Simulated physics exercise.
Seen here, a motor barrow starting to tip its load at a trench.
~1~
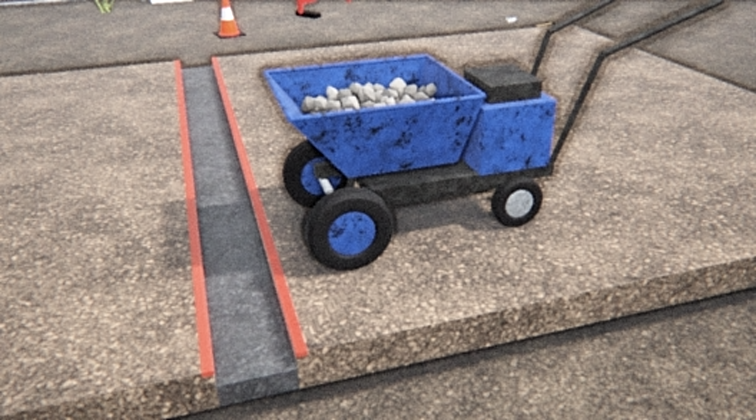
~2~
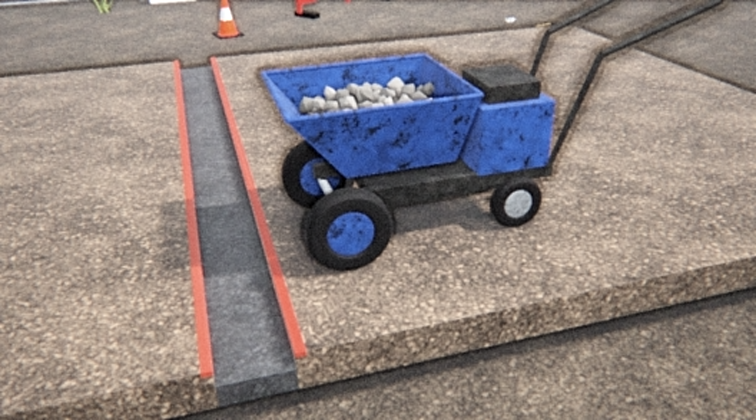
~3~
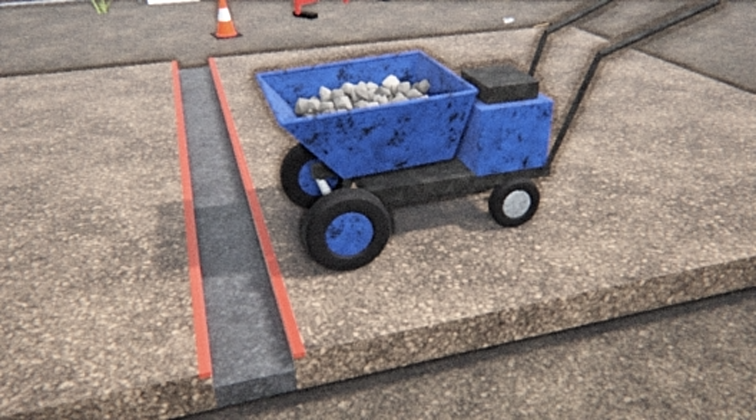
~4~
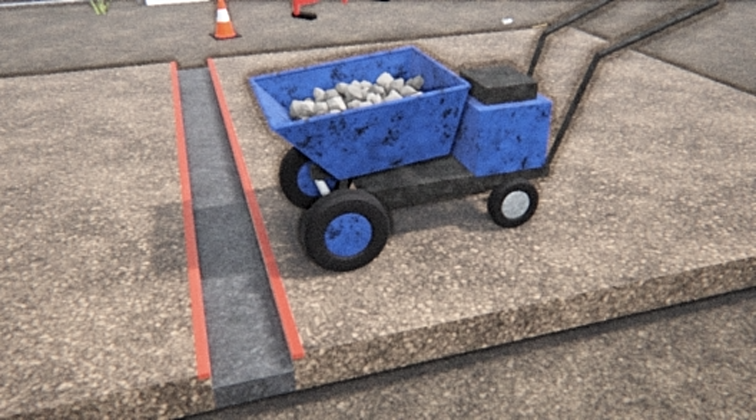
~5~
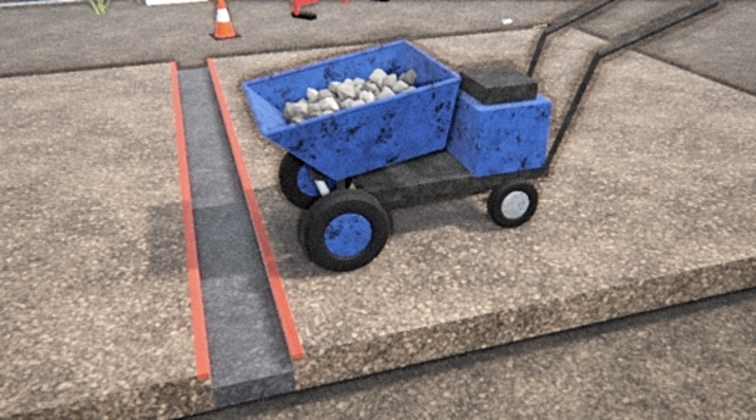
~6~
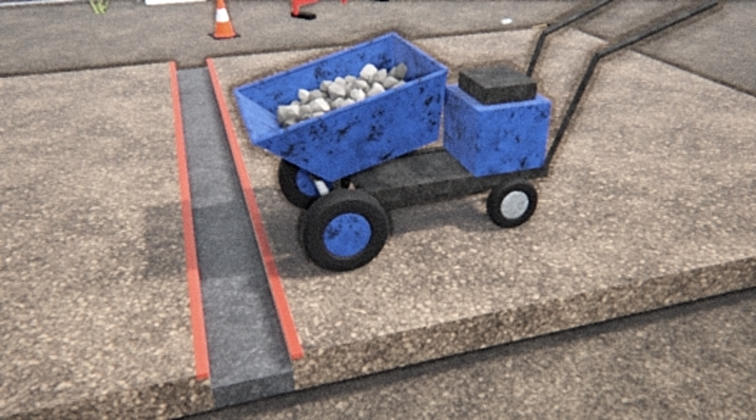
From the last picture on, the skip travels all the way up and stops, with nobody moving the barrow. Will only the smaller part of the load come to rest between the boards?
Yes.
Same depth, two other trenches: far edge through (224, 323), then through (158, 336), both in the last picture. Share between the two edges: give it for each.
0 %, 60 %.
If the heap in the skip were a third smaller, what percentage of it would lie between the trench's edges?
Estimated share: Near 30 in a hundred.
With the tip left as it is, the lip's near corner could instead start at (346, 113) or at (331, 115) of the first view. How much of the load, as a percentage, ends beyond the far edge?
Roughly 10 percent first, then roughly 20 percent.
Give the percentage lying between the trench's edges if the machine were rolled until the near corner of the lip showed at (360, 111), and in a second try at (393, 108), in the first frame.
About 70 %, then 50 %.
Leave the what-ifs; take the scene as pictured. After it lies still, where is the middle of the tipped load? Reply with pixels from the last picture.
About pixel (173, 259).
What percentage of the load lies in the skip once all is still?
25 %, about.
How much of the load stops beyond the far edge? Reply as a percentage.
Roughly 50 per cent of the load.
Soon, skip tipped steeply; all in the skip.
A while on, skip tipped steeply; nearly all in the skip; a stray few in or heaped over the trench; a small part beyond it.
Towards the end, skip tipped right over; about a third in the skip; about a quarter in or heaped over the trench; about half beyond it.
Finally, skip tipped right over; about a quarter in the skip; about a quarter in or heaped over the trench; about half beyond it.
